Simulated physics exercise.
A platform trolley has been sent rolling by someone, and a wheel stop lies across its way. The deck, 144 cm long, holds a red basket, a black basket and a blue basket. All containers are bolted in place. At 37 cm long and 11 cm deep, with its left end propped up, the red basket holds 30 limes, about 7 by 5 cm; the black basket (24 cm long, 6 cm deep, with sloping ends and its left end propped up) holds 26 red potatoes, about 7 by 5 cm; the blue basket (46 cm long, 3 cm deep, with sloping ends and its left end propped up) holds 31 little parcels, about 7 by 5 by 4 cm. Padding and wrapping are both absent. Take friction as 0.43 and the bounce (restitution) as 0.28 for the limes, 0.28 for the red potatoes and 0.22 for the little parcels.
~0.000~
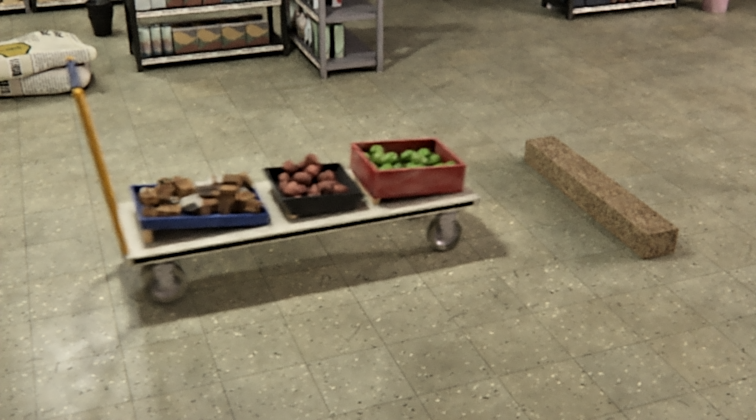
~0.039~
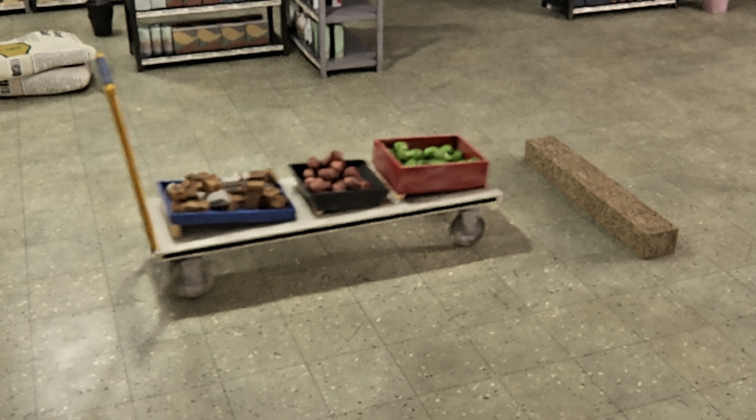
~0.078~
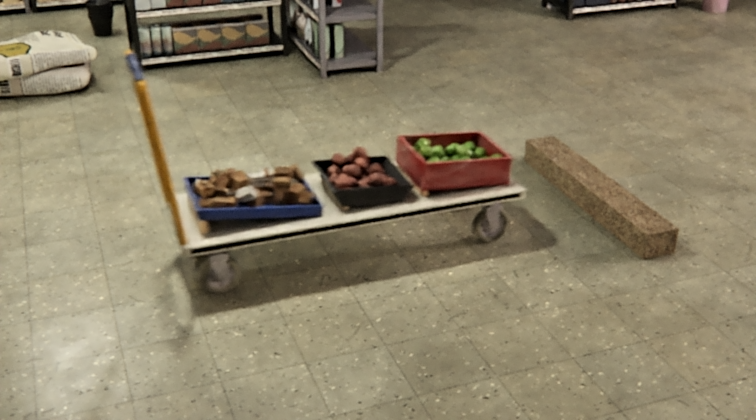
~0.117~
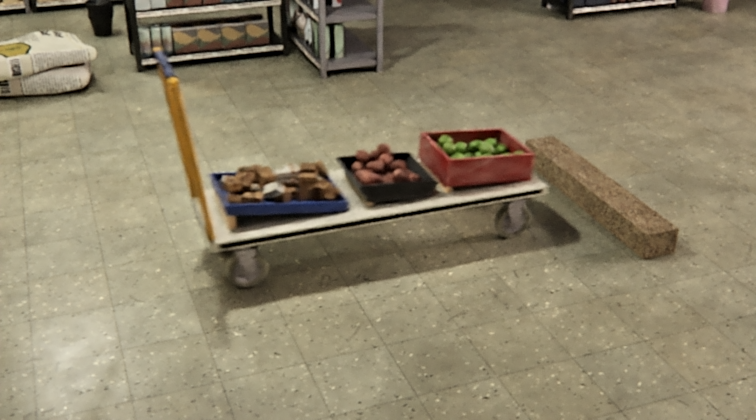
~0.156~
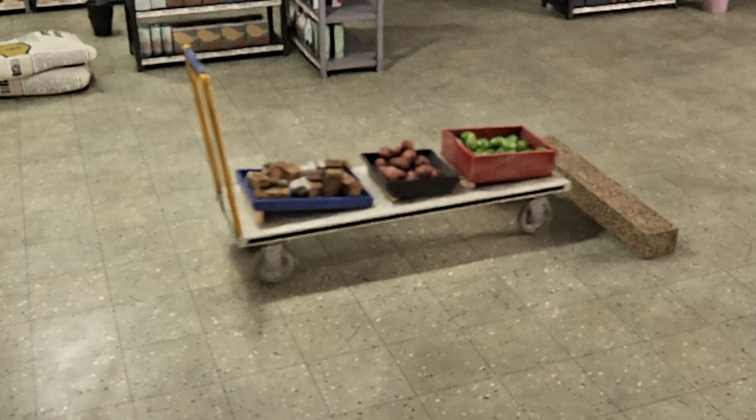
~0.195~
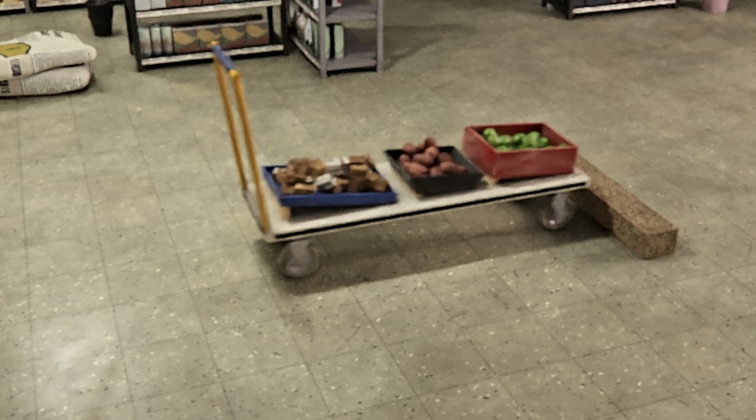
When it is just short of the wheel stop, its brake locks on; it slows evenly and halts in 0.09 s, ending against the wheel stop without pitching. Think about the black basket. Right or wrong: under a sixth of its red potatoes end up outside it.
Wrong, over a sixth do.
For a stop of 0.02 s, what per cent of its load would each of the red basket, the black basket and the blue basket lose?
Red basket 10, black basket 30, blue basket 30 %.
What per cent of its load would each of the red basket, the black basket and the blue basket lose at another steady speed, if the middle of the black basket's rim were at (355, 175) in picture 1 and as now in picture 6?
Then red basket 0, black basket 10, blue basket 10 per cent.
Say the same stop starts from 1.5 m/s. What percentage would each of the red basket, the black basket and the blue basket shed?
Red basket 0 %, black basket 10 %, blue basket 20 %.
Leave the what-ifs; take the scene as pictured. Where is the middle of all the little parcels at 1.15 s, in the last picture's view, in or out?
Middle: About (390, 171) px.
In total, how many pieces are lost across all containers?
Count of pieces - near 18.
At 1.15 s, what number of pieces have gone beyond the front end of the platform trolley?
Count: Approx. 0.
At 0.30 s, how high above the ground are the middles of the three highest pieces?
Height, averaged: Around 40 cm.
After 0.20 s, braking starts.
After 0.30 s, 0 of 30 out of the red basket, 0 of 26 out of the black basket and 1 of 31 out of the blue basket.
After 0.42 s, 0 of 30 out of the red basket, 5 of 26 out of the black basket and 3 of 31 out of the blue basket.
After 0.65 s, 0 of 30 out of the red basket, 9 of 26 out of the black basket and 9 of 31 out of the blue basket.
Outcome (at 1.15 s), 0 of 30 out of the red basket, 9 of 26 out of the black basket and 9 of 31 out of the blue basket. Asked share, 9 of 26, 35 per cent.
